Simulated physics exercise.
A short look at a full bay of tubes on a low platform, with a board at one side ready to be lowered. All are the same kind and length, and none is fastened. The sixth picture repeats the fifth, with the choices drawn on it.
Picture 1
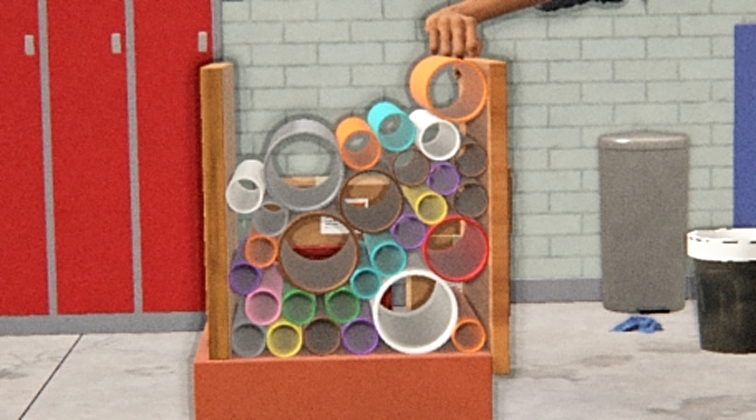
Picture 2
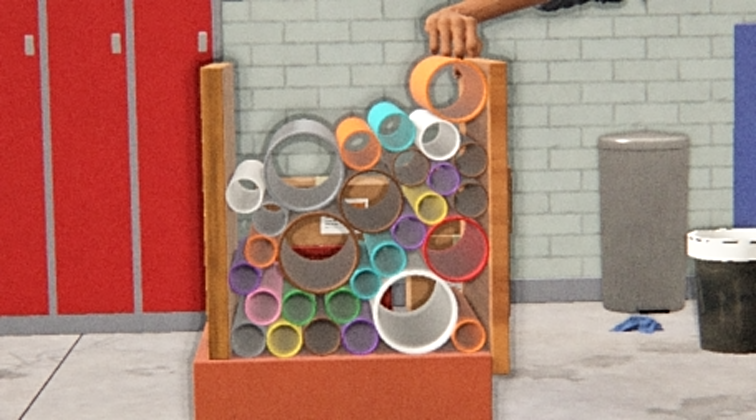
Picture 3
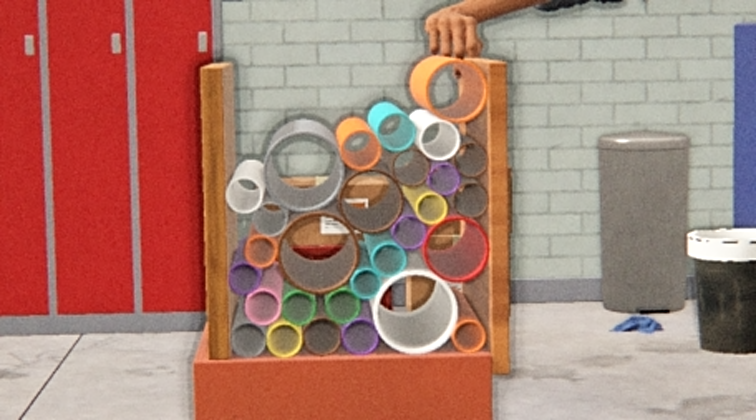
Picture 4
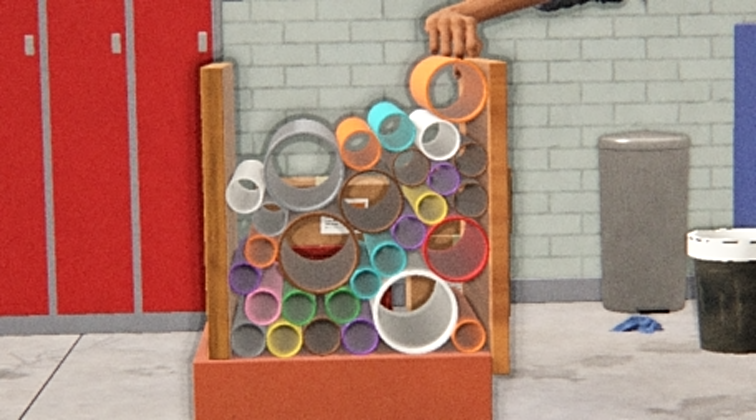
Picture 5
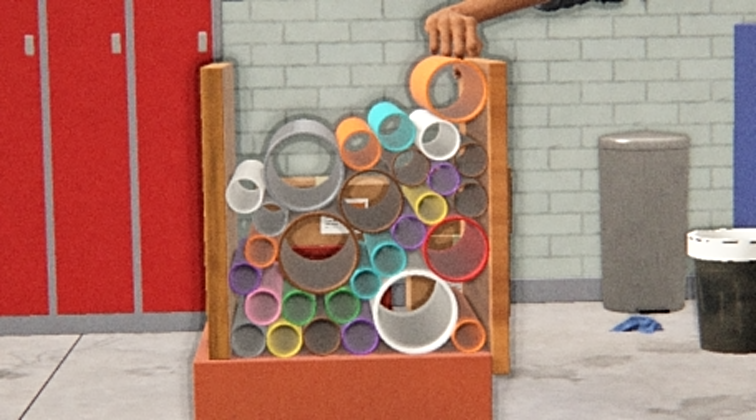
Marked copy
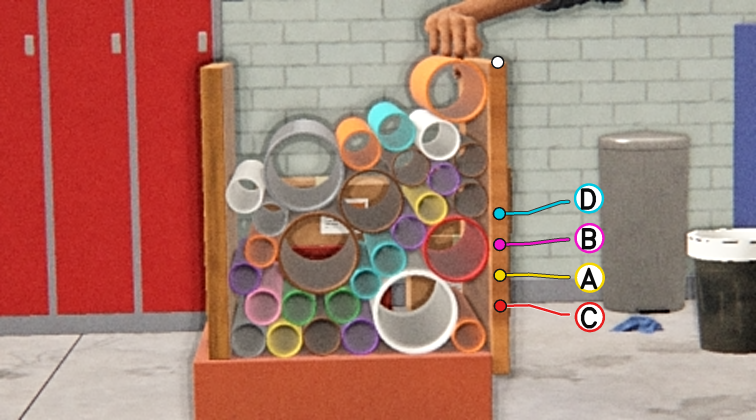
Nothing visibly moves as a hand rests above colourful tubes stacked between two wooden boards.
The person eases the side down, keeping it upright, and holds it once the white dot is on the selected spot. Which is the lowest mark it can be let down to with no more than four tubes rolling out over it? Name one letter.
Lower it to D and no more.
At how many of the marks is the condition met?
One of them.
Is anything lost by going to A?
At A: Yes.
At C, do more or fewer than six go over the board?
More than six.
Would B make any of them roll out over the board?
At B: Yes.
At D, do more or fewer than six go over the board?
Fewer than six.
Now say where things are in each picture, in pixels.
A white tube (245, 195); side board (482, 204); a grey tube (248, 340), in the first picture.
A grey tube (248, 340); an orange tube (469, 336), in the second picture.
A turquoise tube (366, 283); a brown tube (371, 202), in the third picture.
A grey tube (270, 220); a white tube (245, 195), in the fourth picture.
Side board (482, 204); a grey tube (248, 340); an orange tube (469, 336), in the fifth picture.
On the marked copy, A at (500, 275); B at (500, 244); C at (501, 306); D at (500, 214); the white dot at (498, 62).
Taking D. A third of the way, top of the board (488, 130).
Two thirds of the way, top of the board (489, 207).
When it is over, top of the board (489, 213), two out over the board.
As for the rest, A five out over the board; B five out over the board; C more than four out over the board.
